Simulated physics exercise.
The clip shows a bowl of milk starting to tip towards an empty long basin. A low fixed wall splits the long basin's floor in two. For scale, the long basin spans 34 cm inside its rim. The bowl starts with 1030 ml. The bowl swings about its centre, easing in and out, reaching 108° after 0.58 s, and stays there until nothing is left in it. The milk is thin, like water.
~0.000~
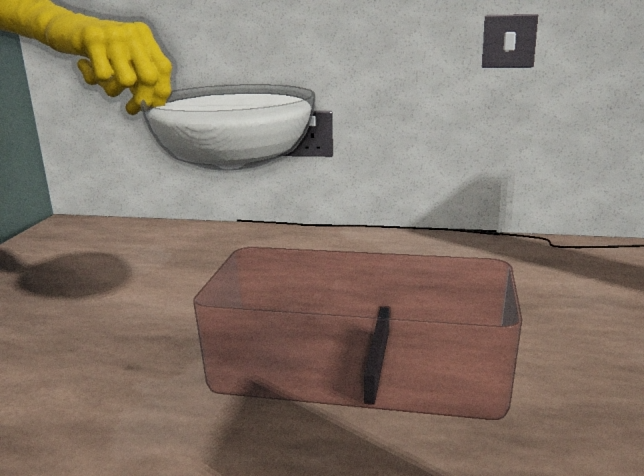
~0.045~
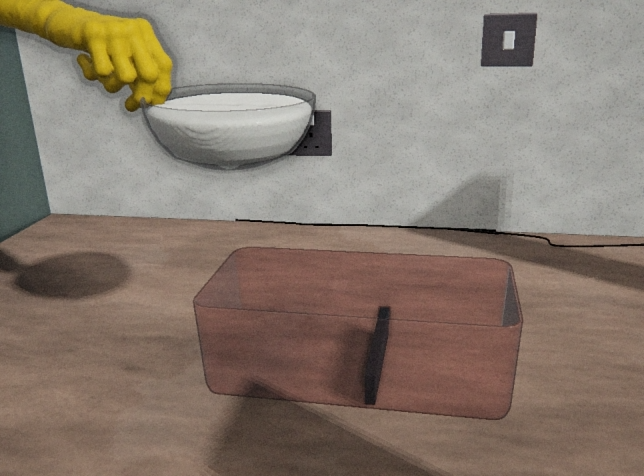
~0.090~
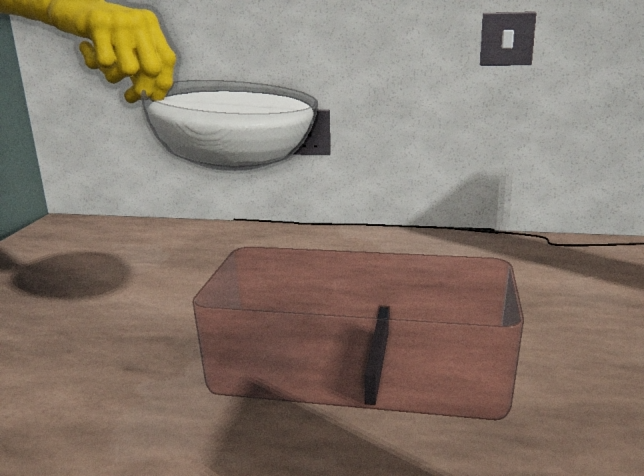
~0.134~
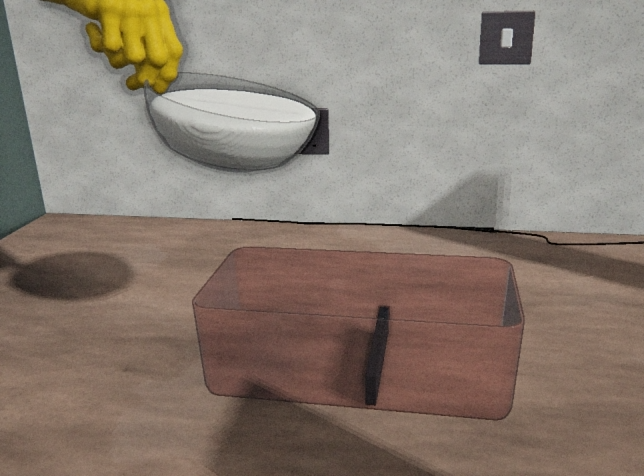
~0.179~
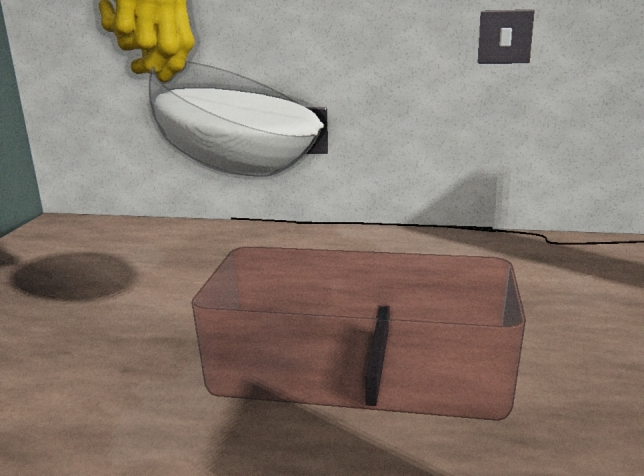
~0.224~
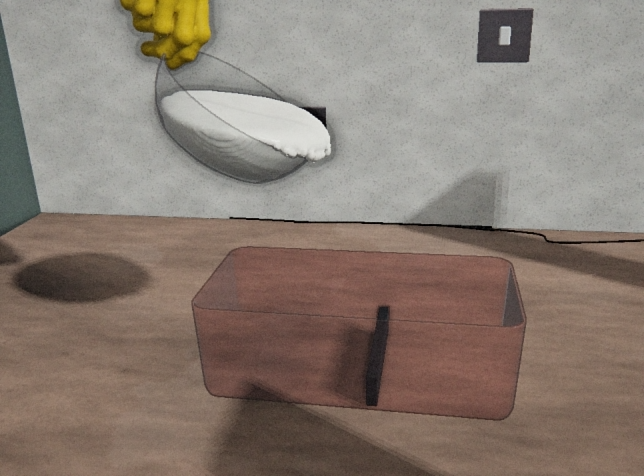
A yellow hand held a clear bowl of milk above and to the left of an empty long basin, then tilted it steadily to the right until the milk reached over the lower edge.
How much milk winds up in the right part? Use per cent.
Roughly 36 per cent is past the wall.
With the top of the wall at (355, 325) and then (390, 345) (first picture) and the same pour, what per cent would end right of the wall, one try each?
In turn about 50 and 30 per cent.
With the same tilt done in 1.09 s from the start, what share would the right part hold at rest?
In that case some 55 per cent.
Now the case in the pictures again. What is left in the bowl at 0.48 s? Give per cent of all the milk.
Near 4 in a hundred.
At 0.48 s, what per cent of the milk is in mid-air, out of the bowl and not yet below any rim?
About 46 per cent.
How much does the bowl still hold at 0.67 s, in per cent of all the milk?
Some 0 per cent.
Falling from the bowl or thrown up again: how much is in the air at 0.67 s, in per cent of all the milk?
Near 14 in a hundred.
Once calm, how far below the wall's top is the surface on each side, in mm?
Some 18 mm on the left and 22 mm on the right.
Then, 0.48 s in, the tilt is 100° and 4 per cent is still to pour, 23 is left of the wall and 26 right of it.
Then, 0.67 s in, the tilt is 108° and 0 per cent is still to pour, 54 is left of the wall and 31 right of it.
Then, 0.87 s in, the tilt is 108° and 0 per cent is still to pour, 54 is left of the wall and 36 right of it.
Then, 1.08 s in, the tilt is 108° and 0 per cent is still to pour, 56 is left of the wall and 36 right of it.
Finally, 56 per cent lies left of the wall, 36 right of it and 8 outside.
